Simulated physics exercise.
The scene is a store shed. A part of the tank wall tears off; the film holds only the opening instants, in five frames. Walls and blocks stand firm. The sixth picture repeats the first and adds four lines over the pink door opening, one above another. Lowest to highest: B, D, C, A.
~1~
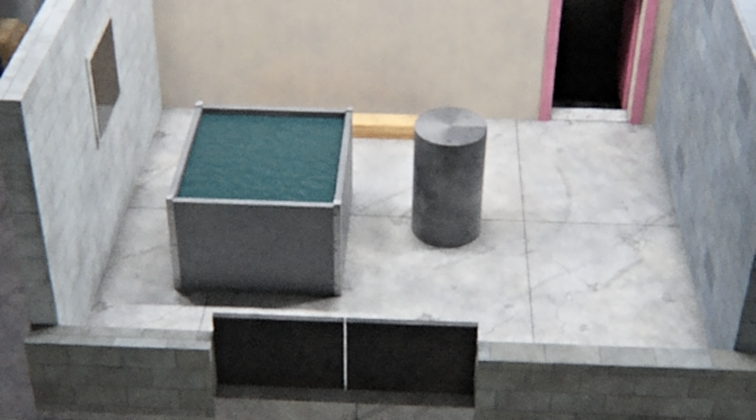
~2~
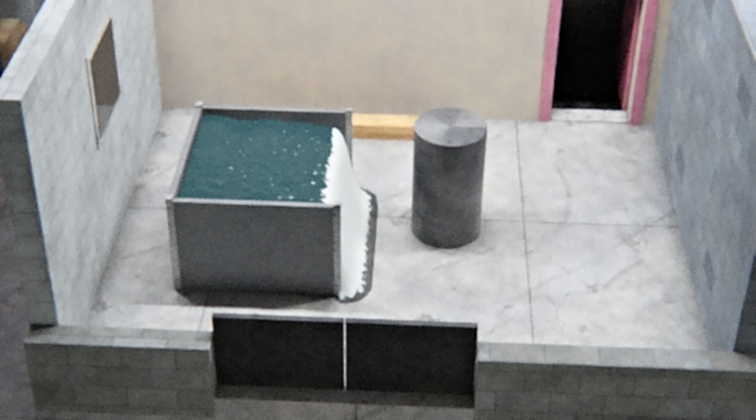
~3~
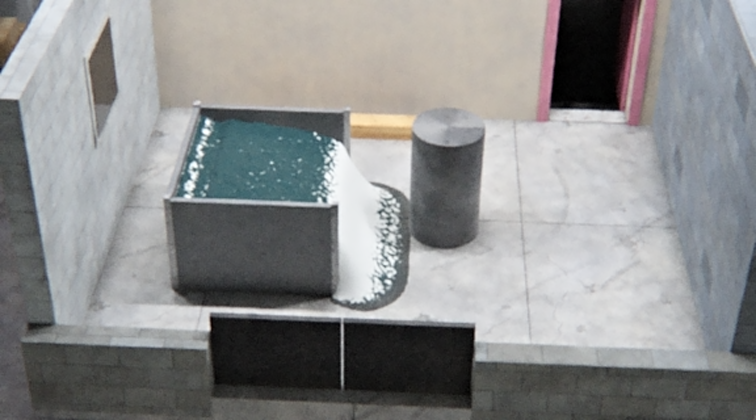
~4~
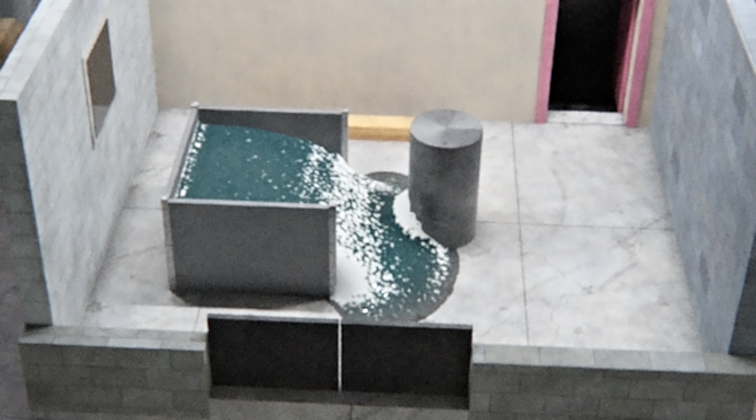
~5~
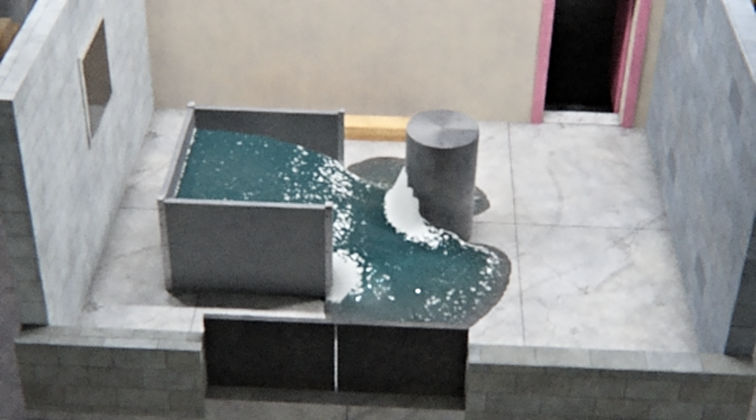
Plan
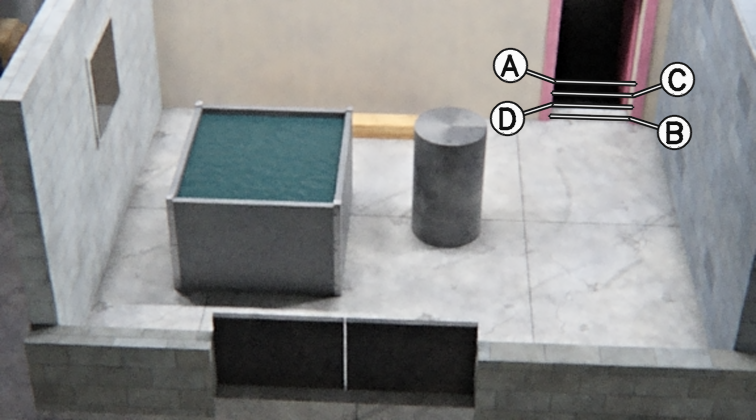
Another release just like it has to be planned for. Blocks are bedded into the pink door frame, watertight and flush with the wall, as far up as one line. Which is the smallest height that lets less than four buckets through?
Take D.
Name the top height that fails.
B it is.
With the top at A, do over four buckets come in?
No, not at all.
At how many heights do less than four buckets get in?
Three of them.
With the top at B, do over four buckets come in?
Yes, that goes wrong.
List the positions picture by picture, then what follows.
Water in the tank at rest, its middle at (265, 160); foot of the pink doorway at (589, 121); shut gate at (345, 331).
Water covers 2 % of the ground and shows as far out as (350, 282).
Water covers 5 % of the ground and shows as far out as (372, 303).
Water covers 10 % of the ground and shows as far out as (395, 318).
Water covers 16 % of the ground and shows as far out as (450, 325).
On the marked copy, A at (594, 82); B at (590, 117); C at (593, 94); D at (591, 105); from the bottom up B, D, C, A.
For height A, nothing gets over.
For height B, about 15 bucketfuls get in.
For height C, nothing gets over.
For height D, a splash gets over, under a bucket.
